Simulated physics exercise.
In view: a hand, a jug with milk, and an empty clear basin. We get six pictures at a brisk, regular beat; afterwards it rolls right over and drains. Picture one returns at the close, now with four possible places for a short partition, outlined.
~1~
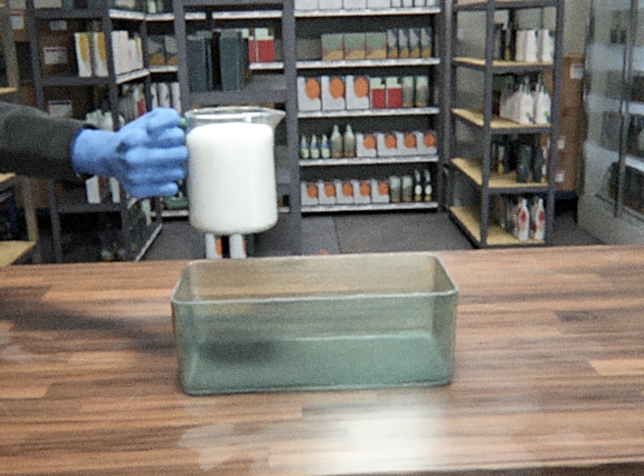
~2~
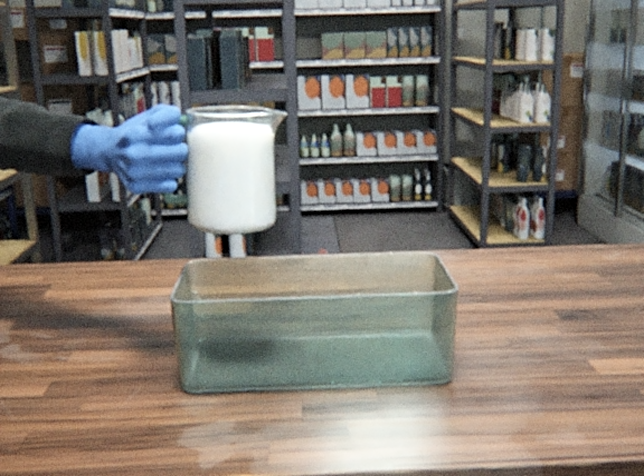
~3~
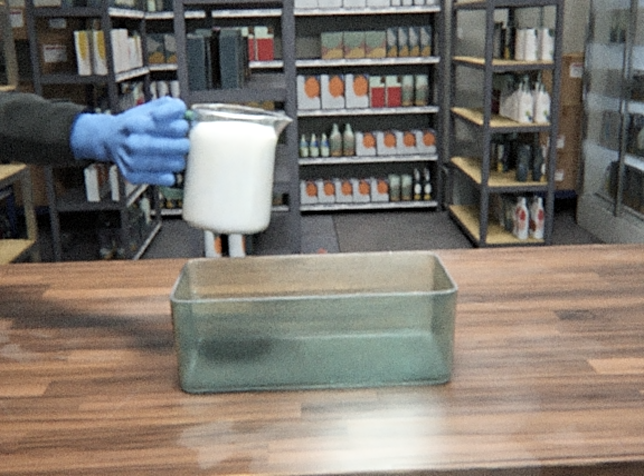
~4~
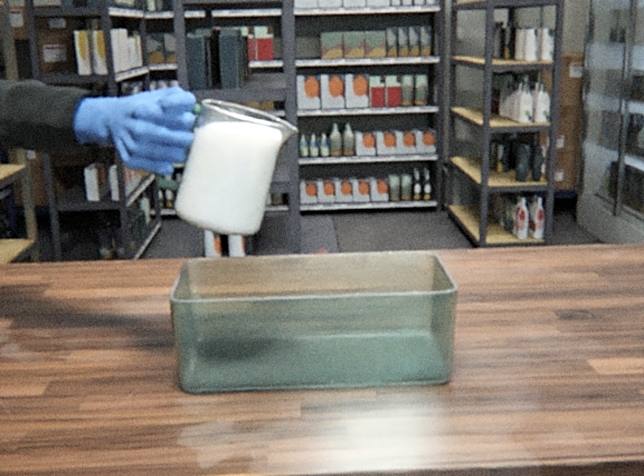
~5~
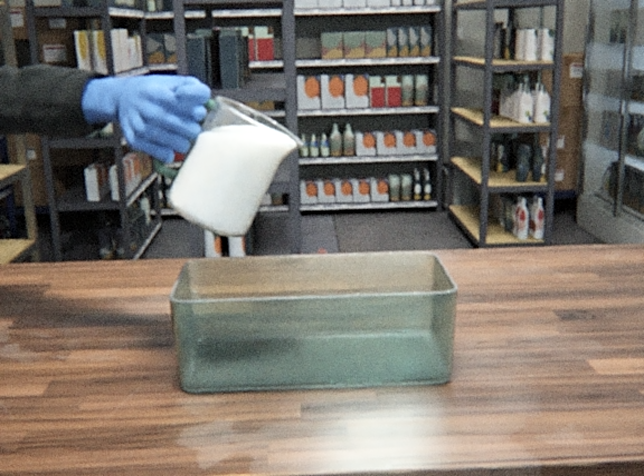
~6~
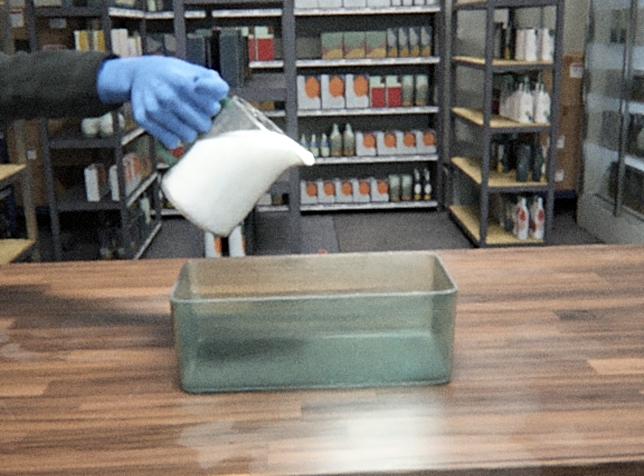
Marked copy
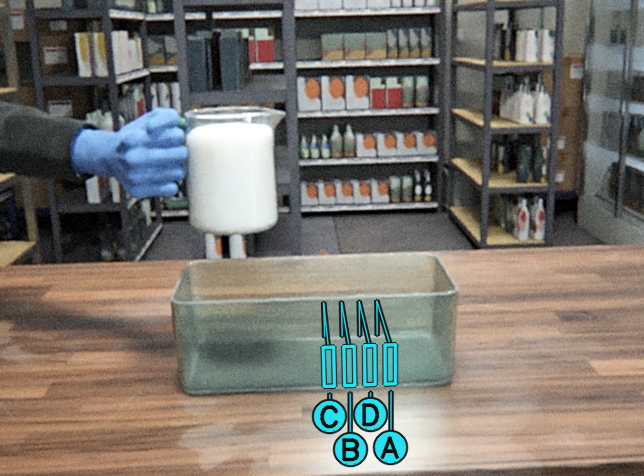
A gloved hand holds a jug of milk above a clear basin and tilts it rightward until milk reaches over the lip.
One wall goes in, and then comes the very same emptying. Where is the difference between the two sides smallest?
Take B.
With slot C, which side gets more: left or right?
The right side.
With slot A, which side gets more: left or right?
The left side.
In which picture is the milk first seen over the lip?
In picture 6.
In cyan, A at (390, 391); B at (350, 393); C at (329, 394); D at (370, 392).
For slot A, about 92 % ends left of the wall and 3 % right of it; 5 % is lost outside.
For slot B, about 45 % ends left of the wall and 54 % right of it.
For slot C, about 11 % ends left of the wall and 86 % right of it; 3 % is lost outside.
For slot D, about 80 % ends left of the wall and 16 % right of it; 5 % is lost outside.
